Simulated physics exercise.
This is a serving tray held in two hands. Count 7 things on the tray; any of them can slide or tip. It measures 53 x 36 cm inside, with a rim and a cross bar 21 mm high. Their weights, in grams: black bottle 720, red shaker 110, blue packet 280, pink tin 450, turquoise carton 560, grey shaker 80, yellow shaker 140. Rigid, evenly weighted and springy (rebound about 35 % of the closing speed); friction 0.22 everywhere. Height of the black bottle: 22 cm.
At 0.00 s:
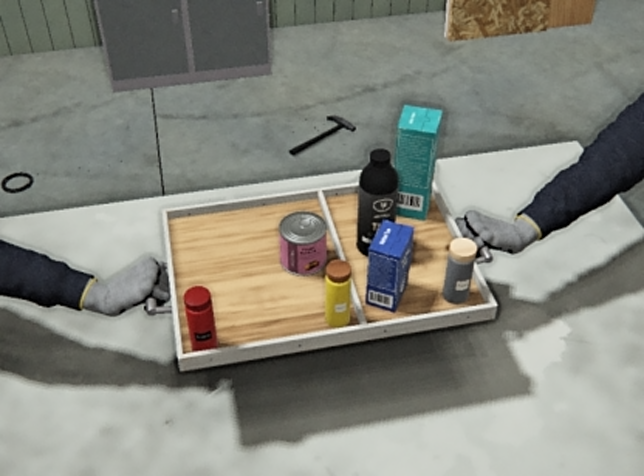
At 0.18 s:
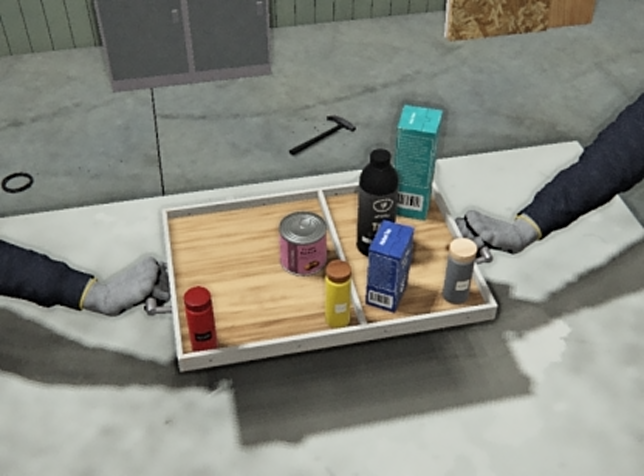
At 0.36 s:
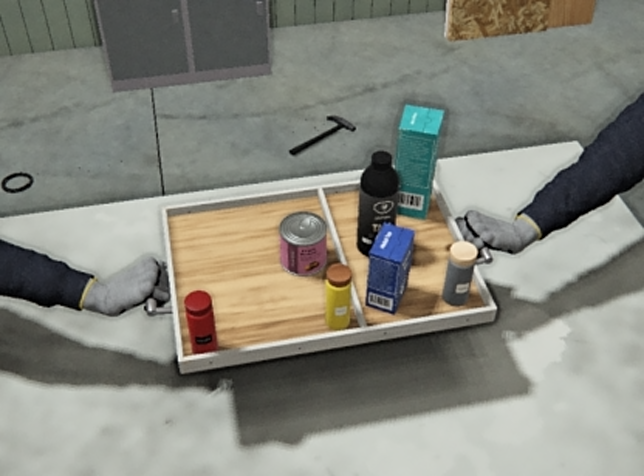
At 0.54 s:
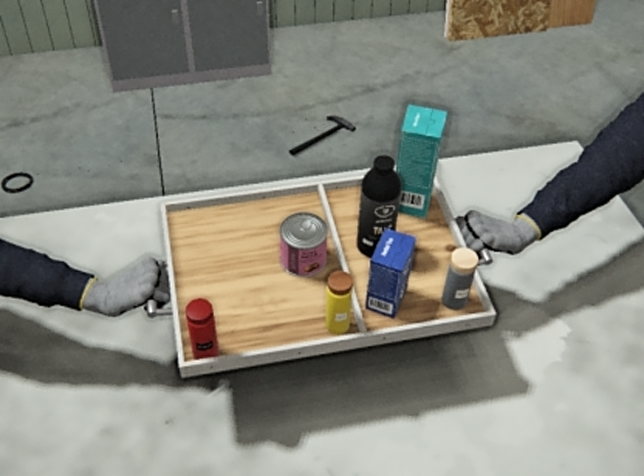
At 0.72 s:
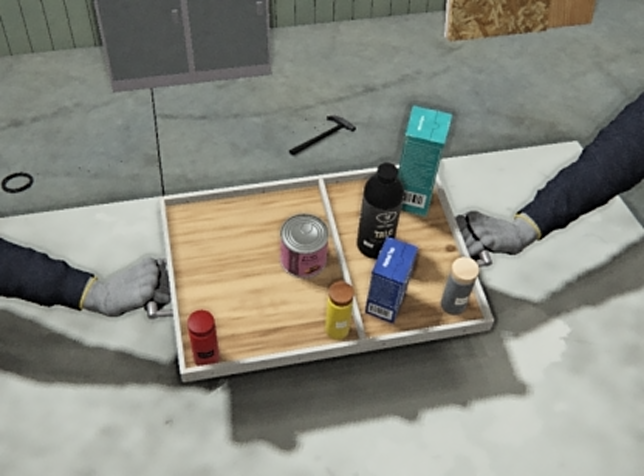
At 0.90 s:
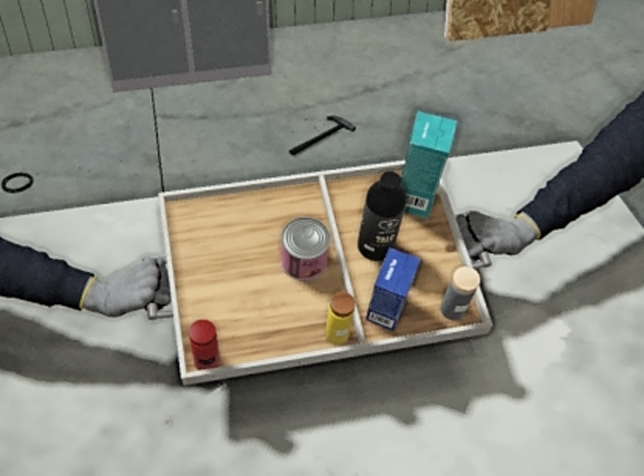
Two gloved hands gradually tilt a tray of seven items, lowering its near edge.
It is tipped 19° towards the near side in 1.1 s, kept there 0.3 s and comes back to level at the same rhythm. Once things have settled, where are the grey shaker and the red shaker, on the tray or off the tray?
The grey shaker comes off the tray; the red shaker remains on the tray.
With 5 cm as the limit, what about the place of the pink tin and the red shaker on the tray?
The pink tin gets shifted; the red shaker stays put.
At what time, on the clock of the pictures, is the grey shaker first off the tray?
Near 1.6 s.
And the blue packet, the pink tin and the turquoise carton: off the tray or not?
The blue packet is still on the tray; the pink tin is still on the tray; the turquoise carton ends off the tray.
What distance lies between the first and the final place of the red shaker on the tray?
About 0 cm.
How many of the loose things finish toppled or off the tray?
That comes to 4.
After 1.40 s, tray tilted 19°, near edge down; grey shaker 11° off its base near (464, 311); turquoise carton moved 20 cm; pink tin moved 13 cm.
After 1.90 s, tray tilted 14°, near edge down; black bottle, turquoise carton, grey shaker and yellow shaker now off the tray; pink tin moved 15 cm; blue packet moved 5 cm.
After 2.30 s, tray tilted 3°, near edge down; pink tin moved 15 cm; blue packet moved 5 cm.
After 2.70 s, tray level; pink tin moved 15 cm; blue packet moved 5 cm.
In the end (3.1 s), off the tray, black bottle, turquoise carton, grey shaker and yellow shaker; not toppled but over 5 cm from the start, pink tin; the other 2 under 5 cm from the start. At the end, from the last picture's camera, grey shaker near (498, 421), red shaker near (201, 323).
